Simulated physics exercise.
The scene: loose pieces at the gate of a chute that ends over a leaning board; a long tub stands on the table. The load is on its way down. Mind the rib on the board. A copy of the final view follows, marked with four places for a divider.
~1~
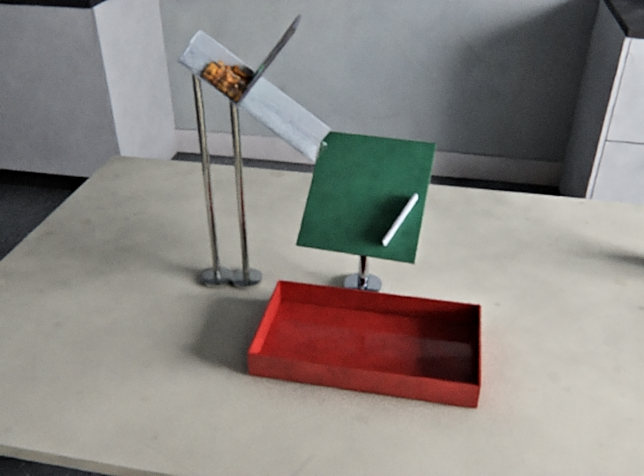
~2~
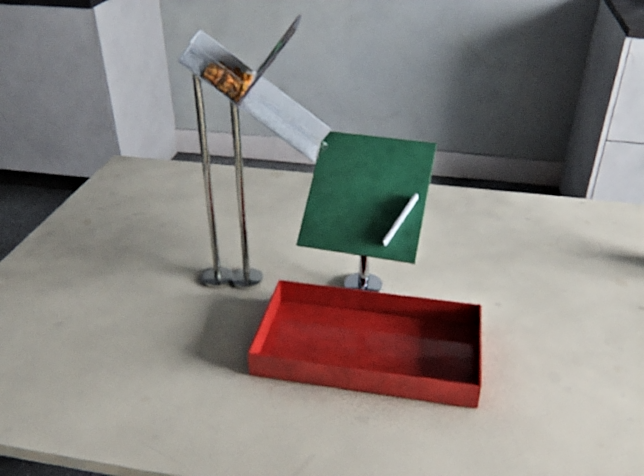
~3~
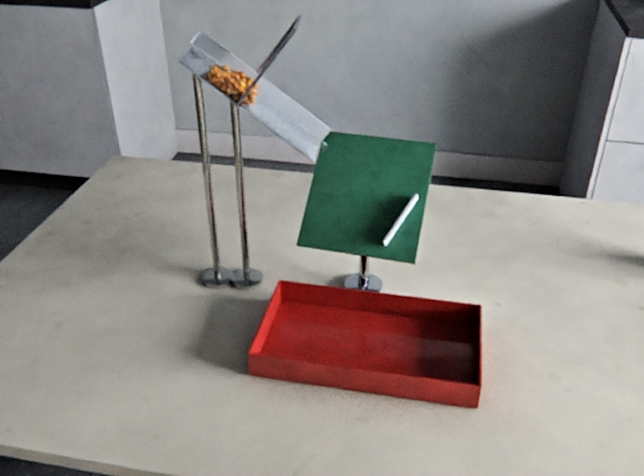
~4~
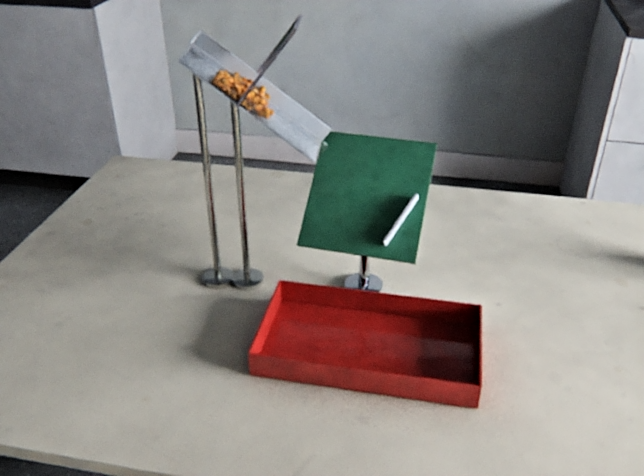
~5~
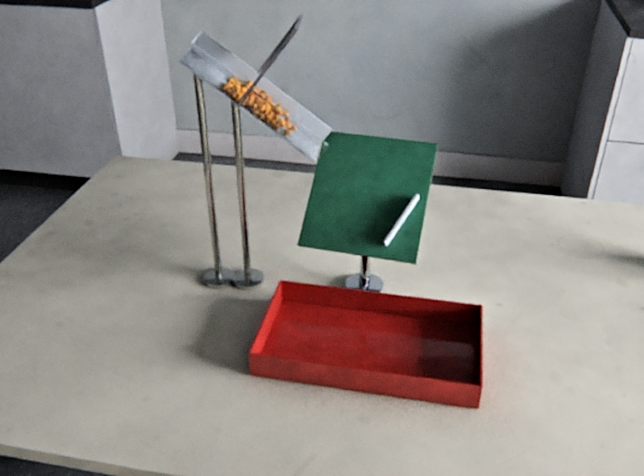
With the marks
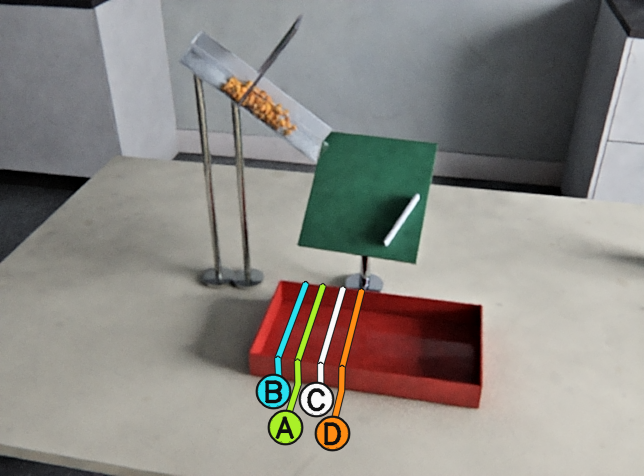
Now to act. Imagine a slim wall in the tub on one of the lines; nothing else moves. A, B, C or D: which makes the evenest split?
D beats the others.
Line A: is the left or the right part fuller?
More lands on the right.
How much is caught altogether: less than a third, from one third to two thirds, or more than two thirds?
About that: More than two thirds.
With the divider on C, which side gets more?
The right side.
On the marked copy, line A crosses the front rim at (297, 360); line B crosses the front rim at (278, 357); line C crosses the front rim at (320, 363); line D crosses the front rim at (342, 367).
For line A, of what is caught, a stray few on the left of the divider, nearly all on the right.
For line B, of what is caught, none on the left of the divider, all on the right.
For line C, of what is caught, a small part on the left of the divider, nearly all on the right.
For line D, of what is caught, about a third on the left of the divider, about two thirds on the right.
